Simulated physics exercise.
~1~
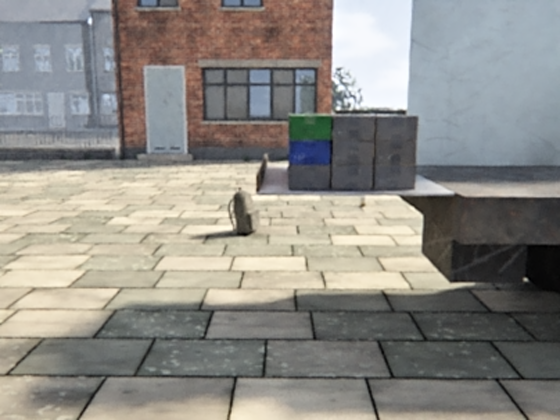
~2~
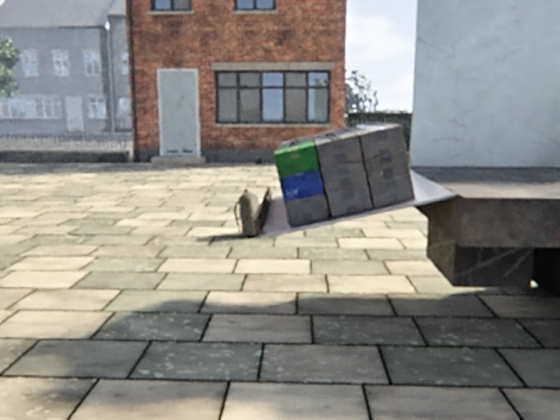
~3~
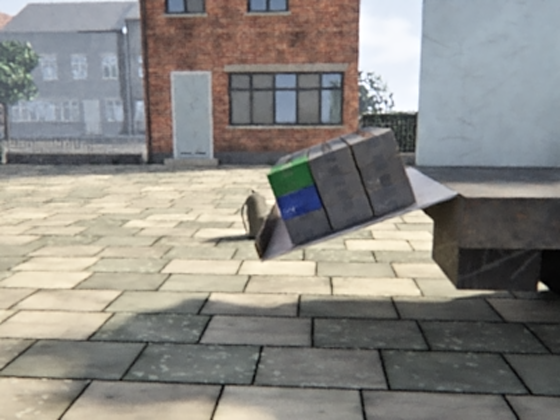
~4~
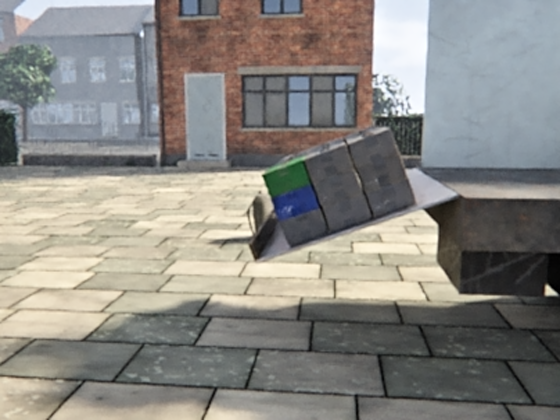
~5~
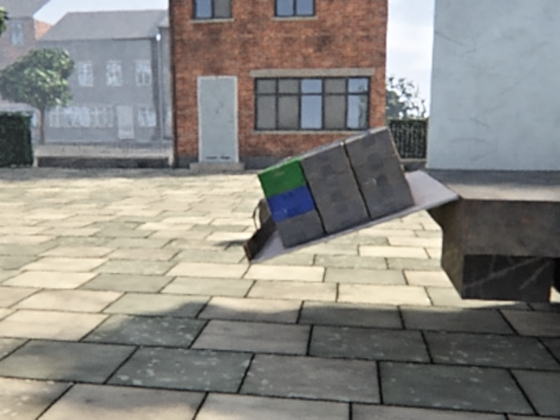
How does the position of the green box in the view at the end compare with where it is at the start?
At the end the green box sits lower and a little further left in the view than at the start, having tilted down with the sloping platform while staying on the stack.
